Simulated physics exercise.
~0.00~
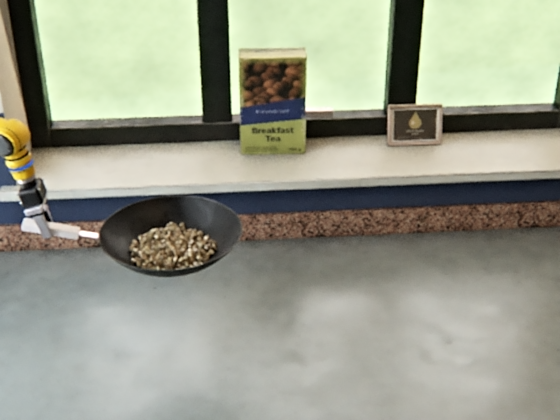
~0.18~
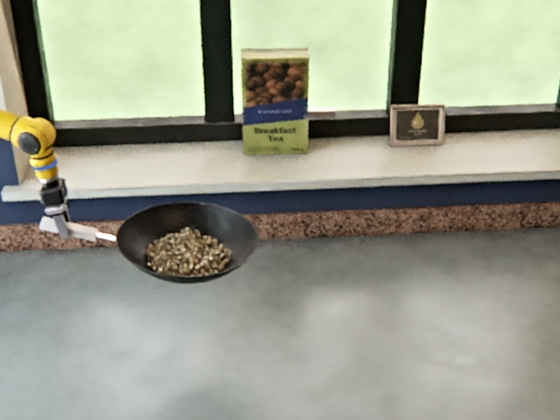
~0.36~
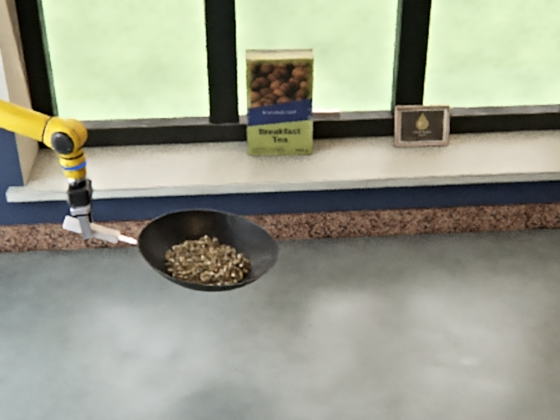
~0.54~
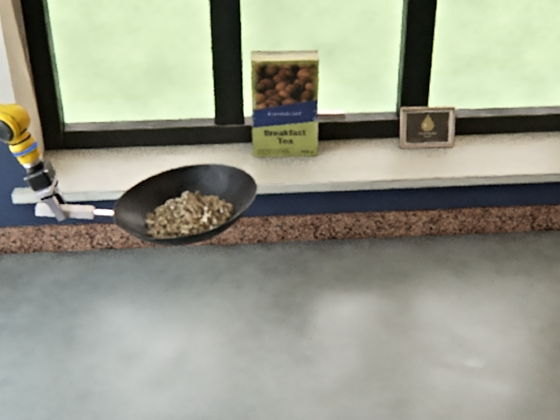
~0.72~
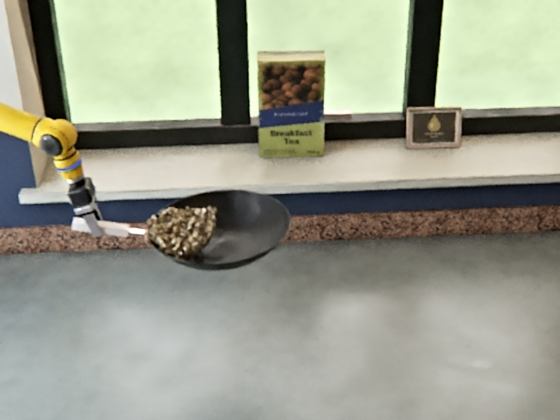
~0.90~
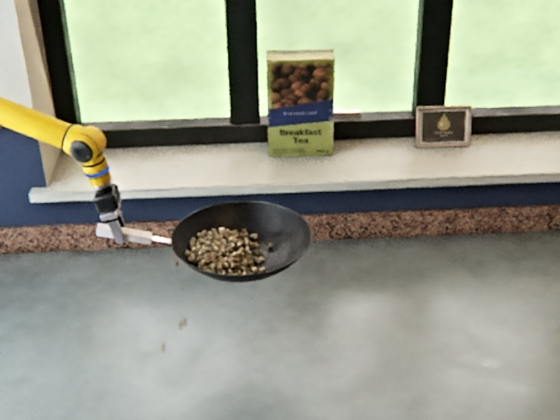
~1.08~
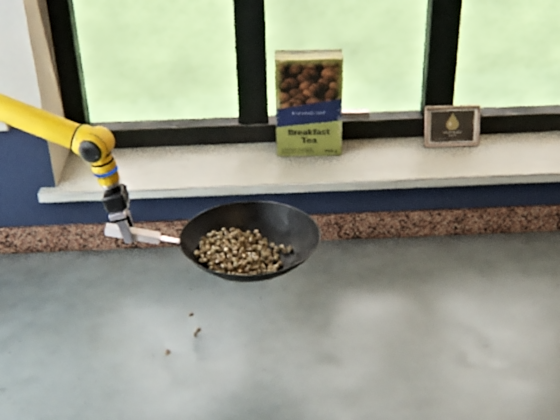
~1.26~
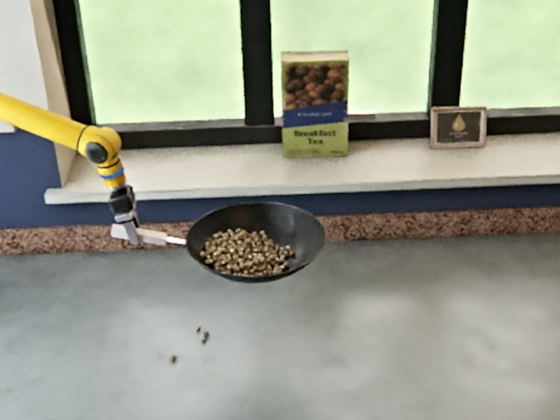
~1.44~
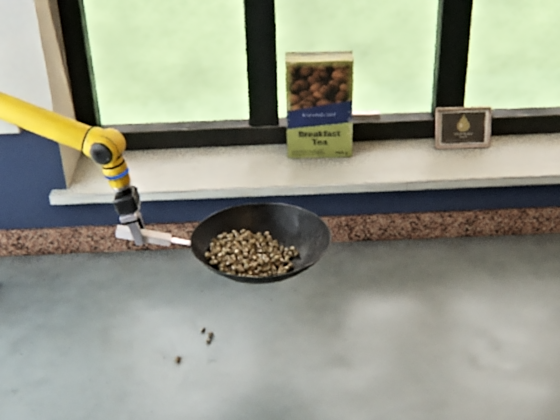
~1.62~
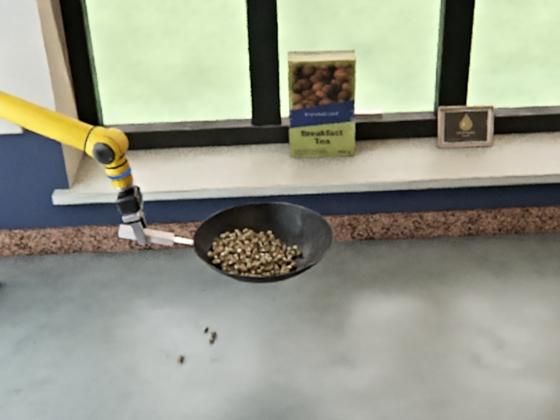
Yellow robot arm jerking a black wok of small pebbles, tossing the heap and spilling a few onto the grey surface below.
